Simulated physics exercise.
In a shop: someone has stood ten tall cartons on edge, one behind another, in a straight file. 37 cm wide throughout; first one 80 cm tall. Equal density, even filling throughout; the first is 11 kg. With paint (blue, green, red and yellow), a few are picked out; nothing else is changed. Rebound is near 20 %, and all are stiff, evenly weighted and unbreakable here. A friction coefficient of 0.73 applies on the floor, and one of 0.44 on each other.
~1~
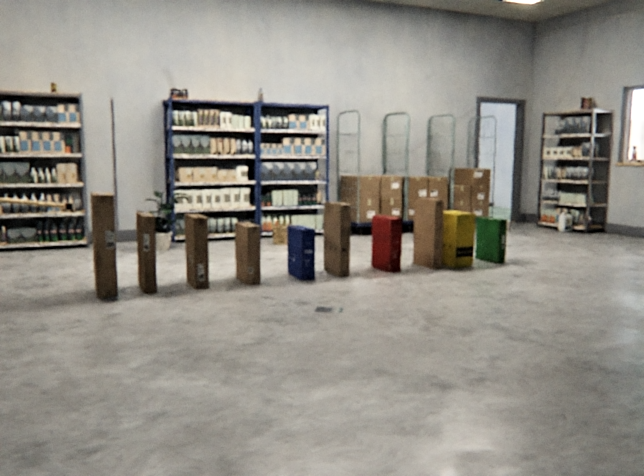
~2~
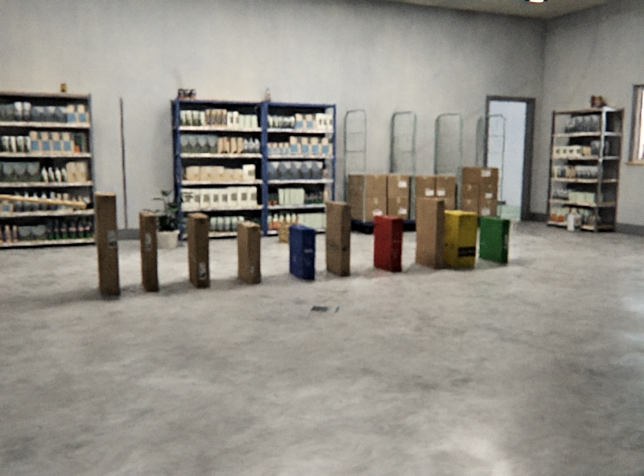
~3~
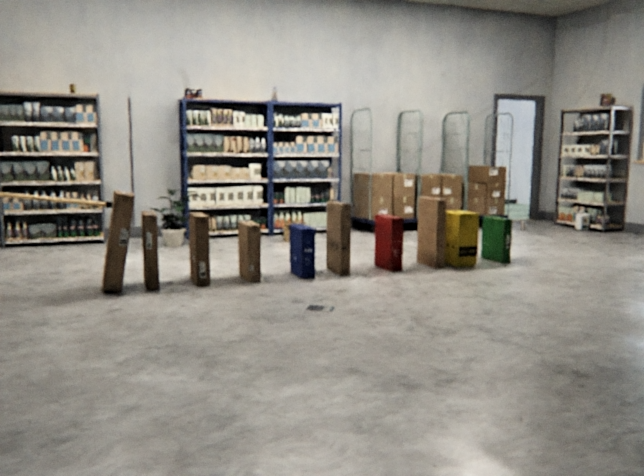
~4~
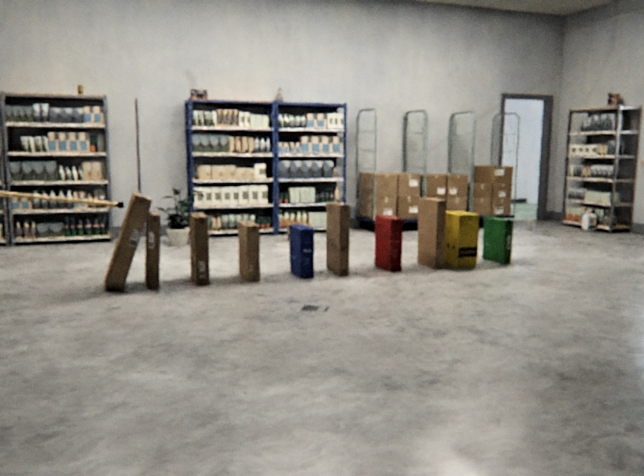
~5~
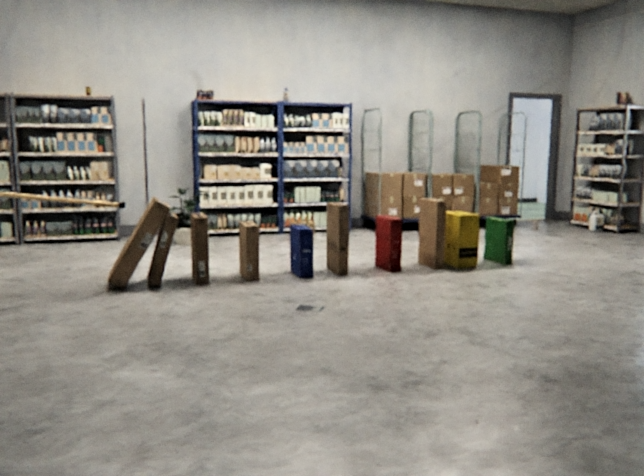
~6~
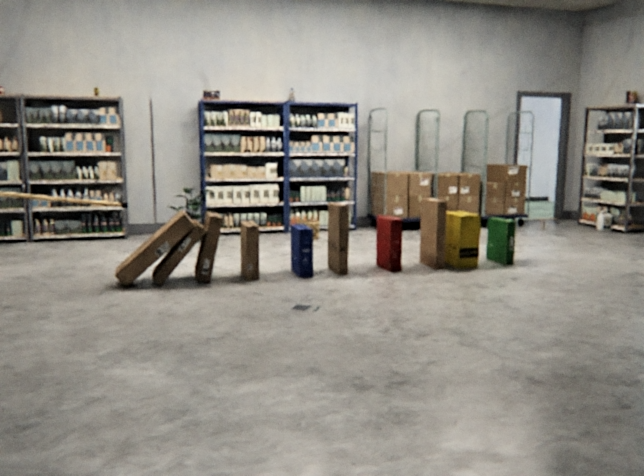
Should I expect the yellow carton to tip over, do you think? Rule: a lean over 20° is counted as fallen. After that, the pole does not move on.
No.
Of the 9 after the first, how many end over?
I make it 6 of them.
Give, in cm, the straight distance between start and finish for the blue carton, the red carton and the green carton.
Approx. shifts in cm - blue: 30; red: 30; green: 0.
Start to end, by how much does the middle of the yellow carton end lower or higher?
I'd say it sits close to 0 centimetres lower by the end.
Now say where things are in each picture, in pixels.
In the first picture (pixels give the middle of a visible side; the camera moves round a little), pole end (68, 207) 14 cm from the first carton; yellow carton (466, 241); green carton (487, 240); blue carton (294, 253); none of the others has stirred.
Pole end (89, 206) 17 mm from the first carton; yellow carton (468, 241), in the second picture.
Pole end (108, 205) pushing; yellow carton (469, 240); none of the others has stirred, in the third picture.
Pole end (120, 205) stopped; yellow carton (469, 241); none of the others has stirred, in the fourth picture.
Pole end (122, 206) stopped; yellow carton (469, 242); steepest lean 16°, the carton at (164, 251); one has shifted, in the fifth picture.
Pole end (124, 206) stopped; yellow carton (470, 242); green carton (497, 241); blue carton (295, 251); steepest lean 40°, the carton at (180, 255); 1 of the 9 other cartons over, 2 disturbed in all, in the sixth picture.
Then, 0.10 s past the last view, 2 of the 9 other cartons over; yellow carton unmoved.
Then, 0.26 s past the last view, 3 of the 9 other cartons over; yellow carton unmoved.
Then, 0.66 s past the last view, 5 of the 9 other cartons over; yellow carton unmoved; blue carton 54° from how it stood.
Then, 1.04 s past the last view, 6 of the 9 other cartons over; yellow carton unmoved; blue carton 72° from how it stood.
In the end, 6 of the 9 other cartons over; yellow carton 6° from how it stood; blue carton 73° from how it stood; red carton 65° from how it stood. Three left standing. From the last view, middles, yellow carton near (463, 238), blue carton near (330, 259).
